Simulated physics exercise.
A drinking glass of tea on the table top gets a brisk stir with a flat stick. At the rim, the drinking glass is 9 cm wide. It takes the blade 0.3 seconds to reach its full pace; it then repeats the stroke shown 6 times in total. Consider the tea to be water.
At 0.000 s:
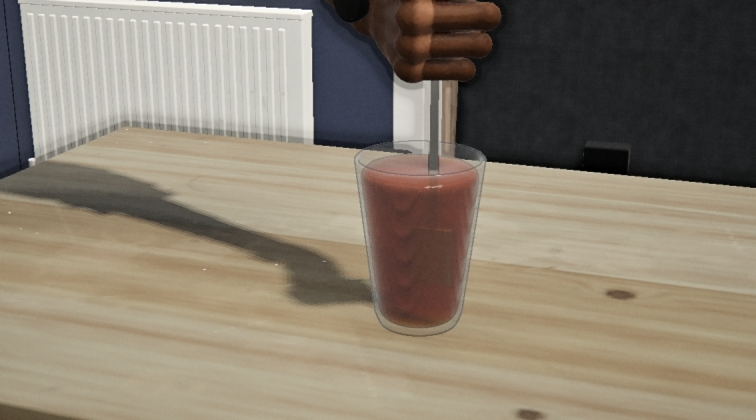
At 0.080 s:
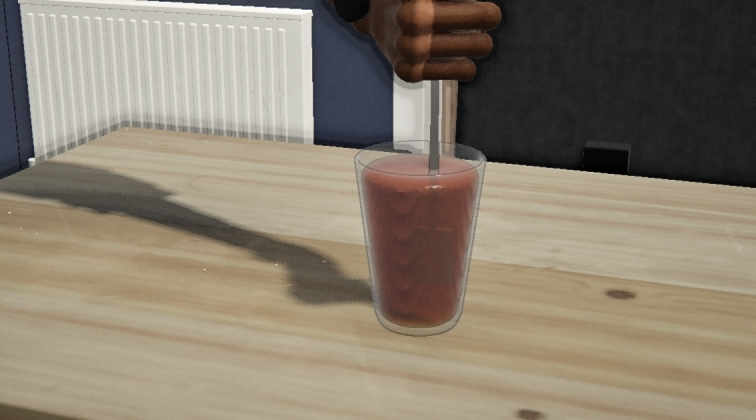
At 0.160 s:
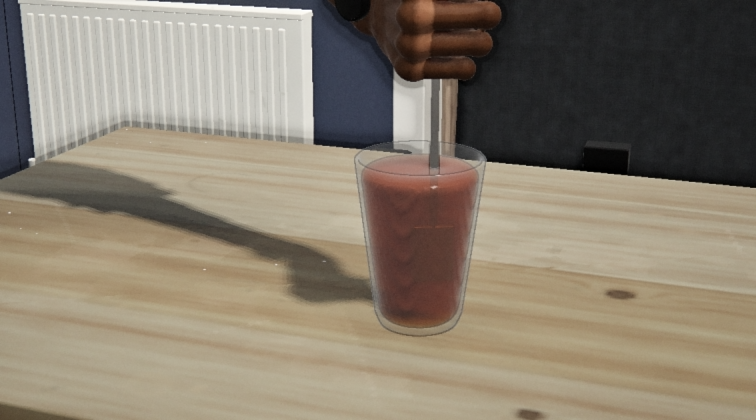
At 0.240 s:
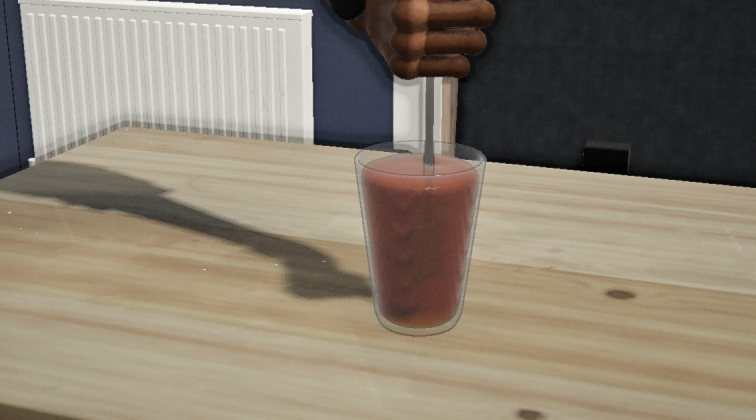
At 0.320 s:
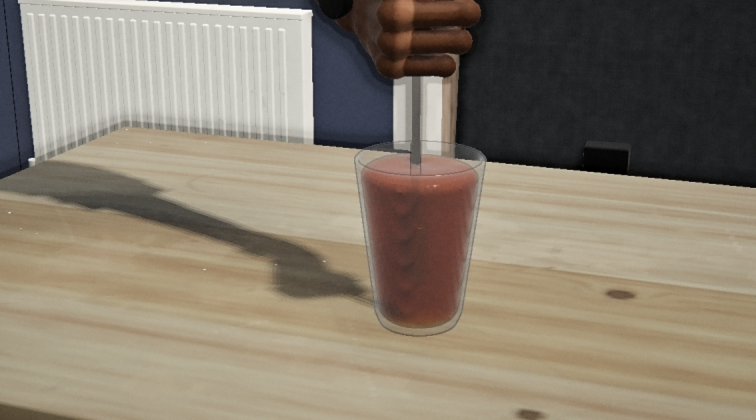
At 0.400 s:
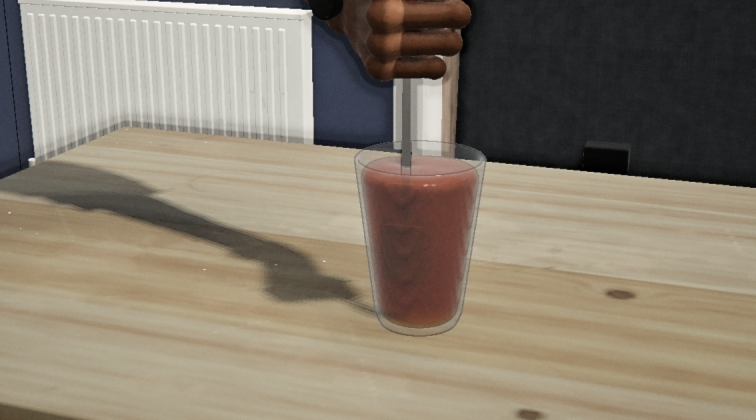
A dark brown hand held a thin grey stick upright in a clear glass of reddish drink on a wooden table, keeping nearly still at first, then moving it a short way left through the liquid.
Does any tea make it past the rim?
No.
Then, 1.12 s in, 0 ml is over the rim.
Then, 1.85 s in, 0 ml is over the rim.
Then, 2.58 s in, 0 ml is over the rim.
Then, 3.30 s in, 0 ml is over the rim.
Finally, 0 ml is over the rim.
